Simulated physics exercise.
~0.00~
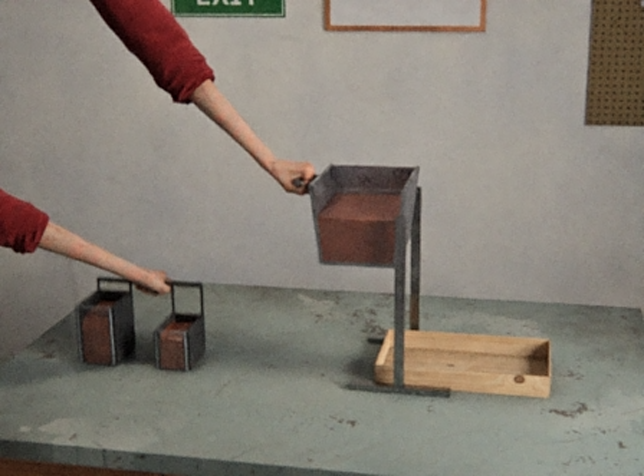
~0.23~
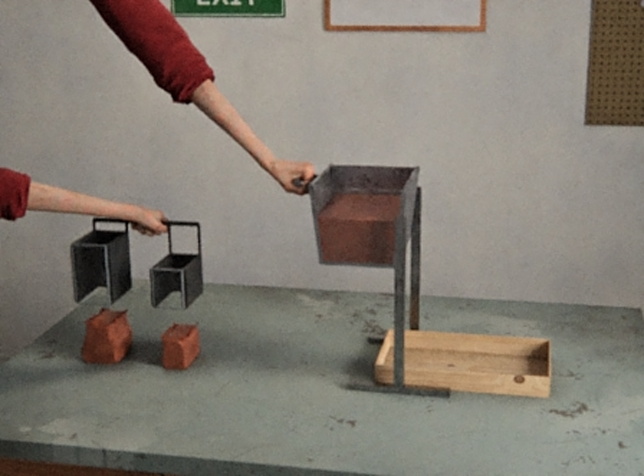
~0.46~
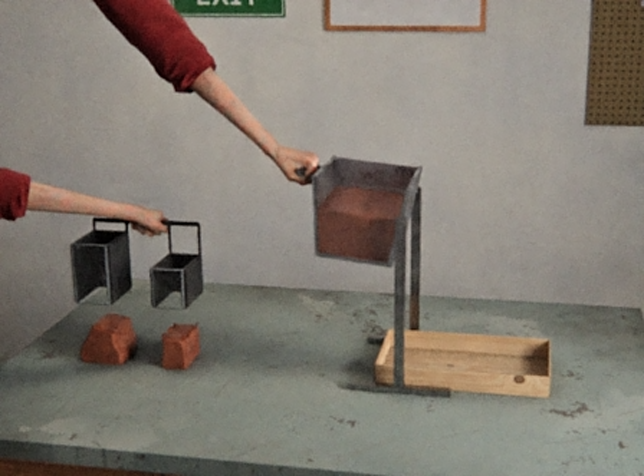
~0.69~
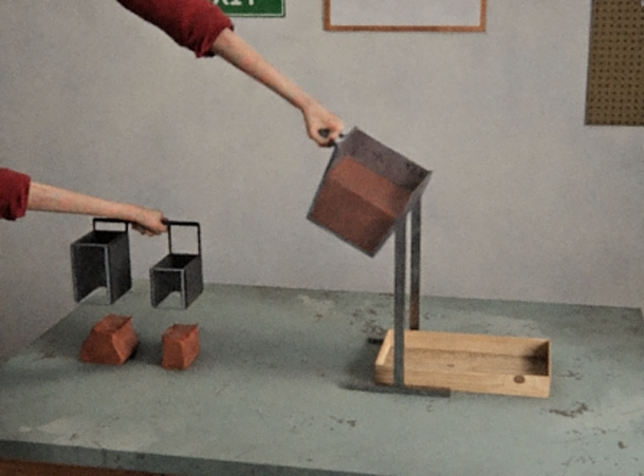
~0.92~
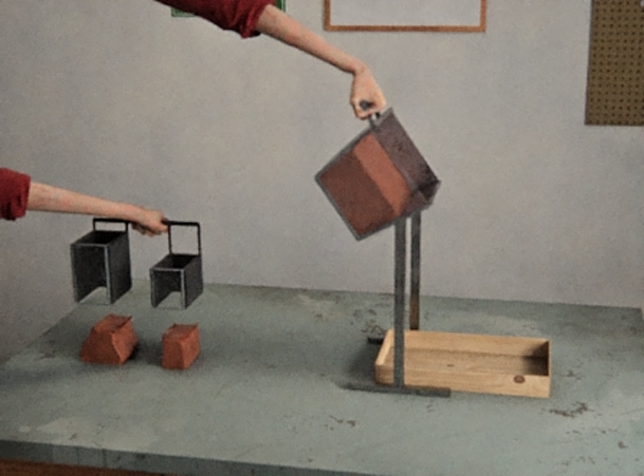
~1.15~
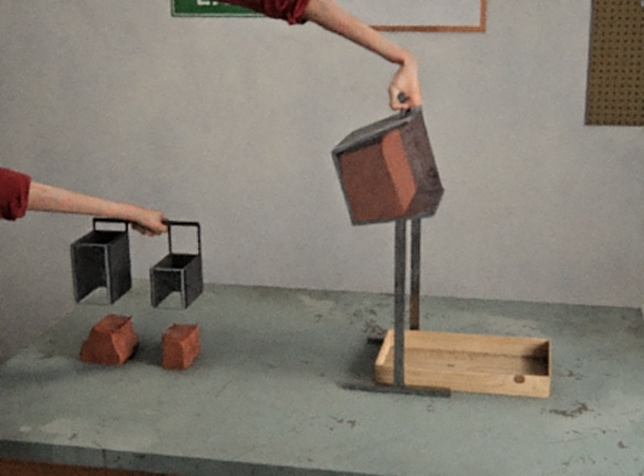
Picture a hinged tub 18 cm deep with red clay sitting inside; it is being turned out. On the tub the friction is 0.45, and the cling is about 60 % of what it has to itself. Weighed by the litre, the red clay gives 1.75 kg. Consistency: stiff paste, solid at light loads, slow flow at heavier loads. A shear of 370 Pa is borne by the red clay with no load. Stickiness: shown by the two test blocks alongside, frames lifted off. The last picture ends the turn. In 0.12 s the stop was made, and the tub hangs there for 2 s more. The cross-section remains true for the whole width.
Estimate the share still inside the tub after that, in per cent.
I would say about 100 per cent.
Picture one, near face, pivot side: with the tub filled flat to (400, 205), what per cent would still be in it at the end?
It would be near 80 %.
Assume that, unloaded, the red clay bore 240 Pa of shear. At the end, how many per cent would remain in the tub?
95 %.
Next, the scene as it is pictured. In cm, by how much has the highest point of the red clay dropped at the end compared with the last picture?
4 cm or so.
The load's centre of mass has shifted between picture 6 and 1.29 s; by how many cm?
I'd estimate roughly 2 centimetres.
After 1.29 s, the tub is at 74 degrees and holds 100 %.
After 1.46 s, the tub is at 74 degrees and holds 100 %.
After 1.63 s, the tub is at 74 degrees and holds 100 %.
After 1.80 s, the tub is at 74 degrees and holds 100 %.
After 3.15 s, the tub is at 74 degrees and holds 100 %.
